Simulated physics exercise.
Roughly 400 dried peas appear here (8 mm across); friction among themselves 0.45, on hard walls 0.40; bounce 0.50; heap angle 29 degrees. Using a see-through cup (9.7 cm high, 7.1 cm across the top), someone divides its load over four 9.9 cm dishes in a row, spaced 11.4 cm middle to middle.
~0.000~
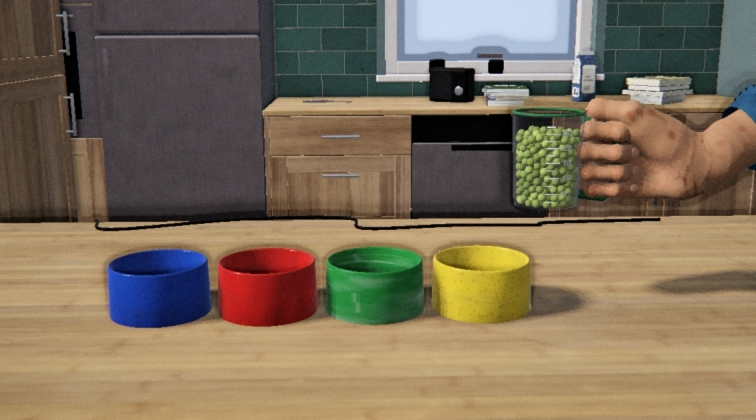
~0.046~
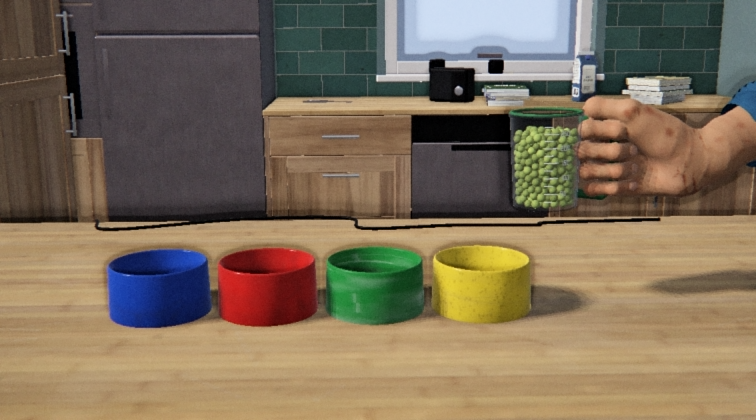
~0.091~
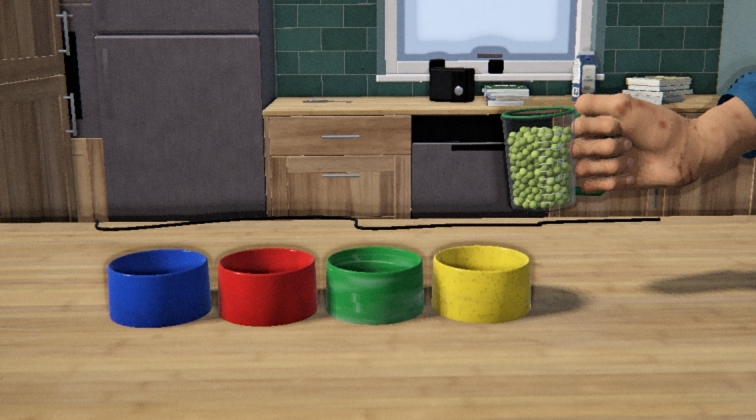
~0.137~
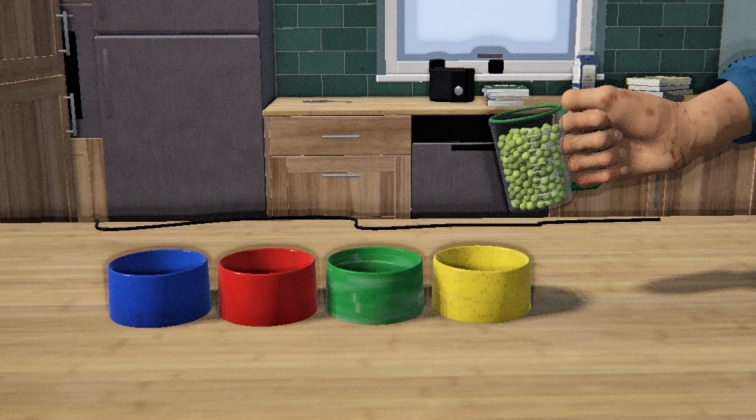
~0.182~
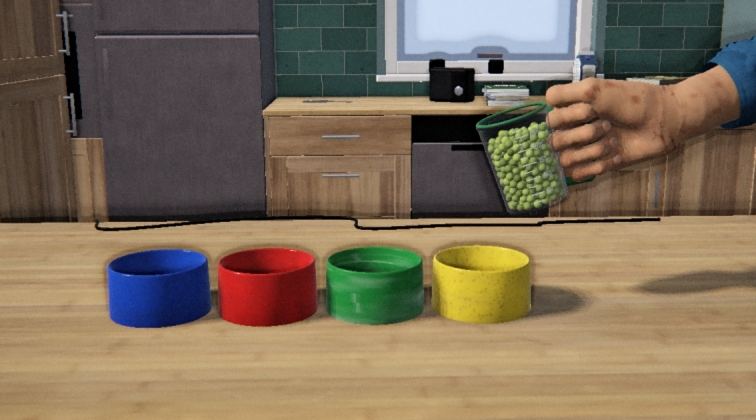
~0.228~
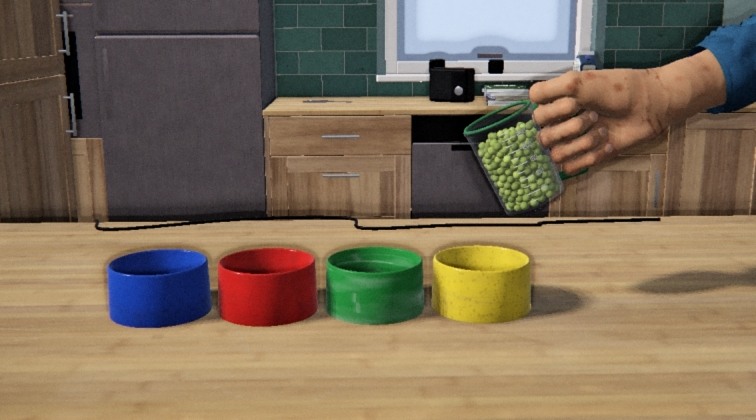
The clip opens with a hand holding a clear cup of green peas upright, above and to the right of a row of blue, red, green and yellow dishes on a wooden counter. The hand then moves slightly left, tilting the cup leftward, slowly at first and then further, while the peas stay inside.
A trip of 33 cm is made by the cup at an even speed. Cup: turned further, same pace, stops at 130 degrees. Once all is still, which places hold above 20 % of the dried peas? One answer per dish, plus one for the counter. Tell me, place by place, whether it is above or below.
Red dish: Above the mark; blue dish: Below the mark; green dish: Above the mark; yellow dish: Below the mark; counter: Above the mark.
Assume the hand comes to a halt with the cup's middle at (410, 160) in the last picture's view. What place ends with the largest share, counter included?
Green.
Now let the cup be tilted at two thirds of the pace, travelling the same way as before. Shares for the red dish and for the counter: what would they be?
Shares - red: 90, counter: 10.
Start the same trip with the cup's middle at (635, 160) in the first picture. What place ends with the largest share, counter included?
I'd say green collects the most.
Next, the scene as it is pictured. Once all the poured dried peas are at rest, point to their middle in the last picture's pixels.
Est. centre at rest: (322, 300) px.
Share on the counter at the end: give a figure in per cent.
Some 30 in a hundred.
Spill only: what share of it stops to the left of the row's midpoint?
Roughly 50 %.
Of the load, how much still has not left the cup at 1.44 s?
Somewhere near 0 per cent of the load.
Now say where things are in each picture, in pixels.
Cup at (547, 159), tilt 0 degrees, lip at (514, 113), moved 0.0 cm; middle of the pieces at (547, 164); yellow dish at (482, 259); green dish at (375, 260); red dish at (267, 261); blue dish at (158, 263), in the first frame.
Cup at (545, 159), tilt 1 degrees, lip at (512, 113), moved 0.2 cm; middle of the pieces at (546, 164), in the second frame.
Cup at (541, 159), tilt 5 degrees, lip at (504, 116), moved 0.7 cm; middle of the pieces at (541, 164), in the third frame.
Cup at (533, 159), tilt 12 degrees, lip at (491, 121), moved 1.5 cm; middle of the pieces at (534, 164), in the fourth frame.
Cup at (525, 159), tilt 19 degrees, lip at (478, 127), moved 2.3 cm; middle of the pieces at (526, 164), in the fifth frame.
Cup at (516, 159), tilt 26 degrees, lip at (466, 133), moved 3.2 cm; middle of the pieces at (518, 164); yellow dish at (482, 259); green dish at (375, 260); red dish at (267, 261); blue dish at (158, 263). Its pace works out near 155 degrees a second; the hand travels 19 cm a second, in the sixth frame.
After 0.96 s, tilt 130 degrees; cup holds 35 %, green 40 %.
Then, at 1.44 s, tilt 130 degrees; cup holds 0 %, red 35 %, green 35 %.
After 2.00 s, tilt 130 degrees; cup holds 0 %, red 35 %, green 35 %.
By 2.3 s all is still; red 35 %, blue 0 %, green 35 %, yellow 0 %, counter 30 %.
